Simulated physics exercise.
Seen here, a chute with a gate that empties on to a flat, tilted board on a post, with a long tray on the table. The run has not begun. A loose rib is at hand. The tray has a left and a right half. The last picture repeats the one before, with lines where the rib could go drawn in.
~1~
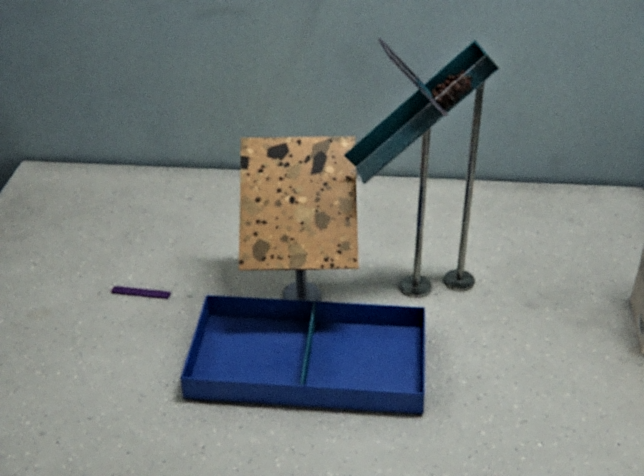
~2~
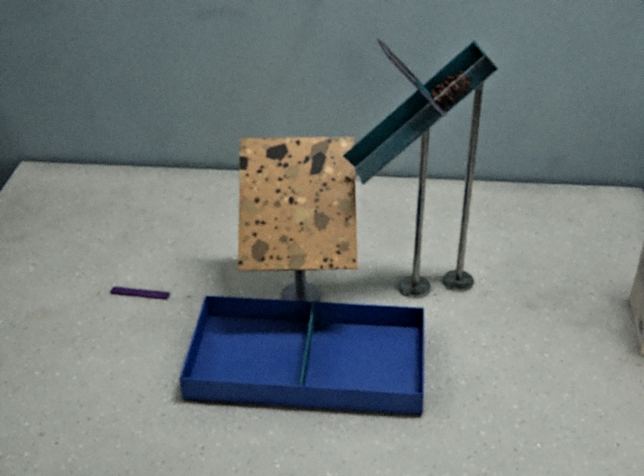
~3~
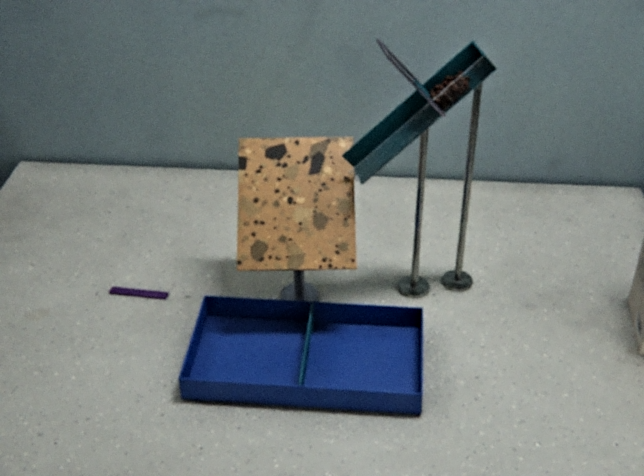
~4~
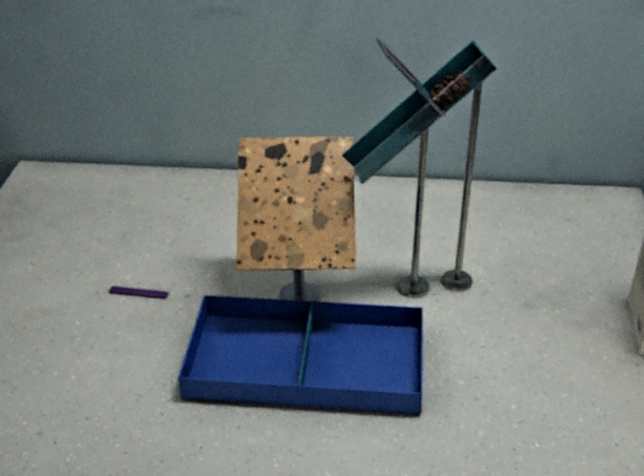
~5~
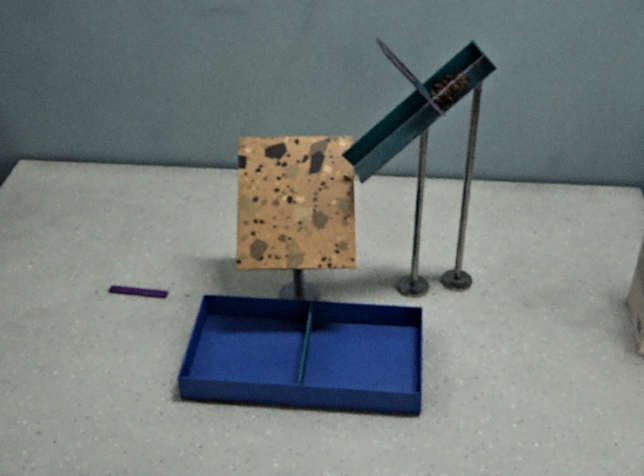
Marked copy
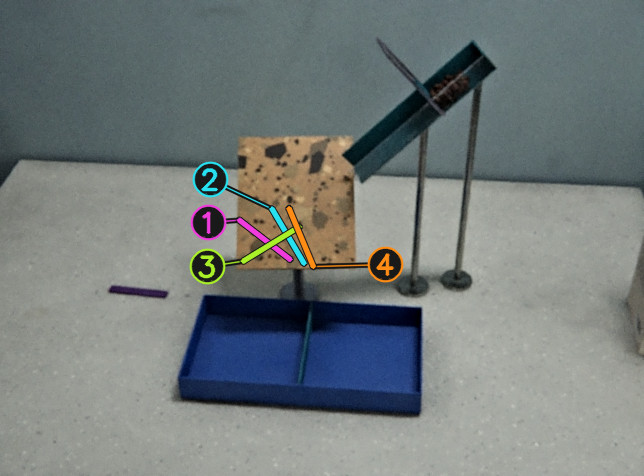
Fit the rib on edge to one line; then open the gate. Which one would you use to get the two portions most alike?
The best line is 1.
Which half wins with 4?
More lands on the right.
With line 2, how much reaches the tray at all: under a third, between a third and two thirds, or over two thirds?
It is over two thirds.
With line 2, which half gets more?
Right.
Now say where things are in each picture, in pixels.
Load behind the gate near (446, 90), allspice berries; lip of the chute near (360, 175), sloping fairly steeply, in the first frame.
Middle of the board near (297, 202), tilted fairly steeply; middle of its low edge near (298, 269); of its high edge near (297, 137), in the second frame.
Front corners of the tray near (179, 378) and (422, 394); front end of its middle wall near (299, 386); gate still shut near (422, 89), in the third frame.
Middle of the load near (444, 90); lip near (358, 176), in the fourth frame.
Middle of the load near (444, 90); lip near (358, 175), in the fifth frame.
On the marked copy, line 1 from (239, 220) to (290, 259); line 2 from (272, 208) to (304, 263); line 3 from (299, 226) to (243, 261); line 4 from (289, 208) to (313, 266).
With 1, of what is caught, close to half in the left half, close to half in the right.
With 2, of what is caught, a small share in the left half, all but a few in the right.
With 3, of what is caught, all but a few in the left half, a small share in the right.
With 4, of what is caught, only a few in the left half, all but a few in the right.
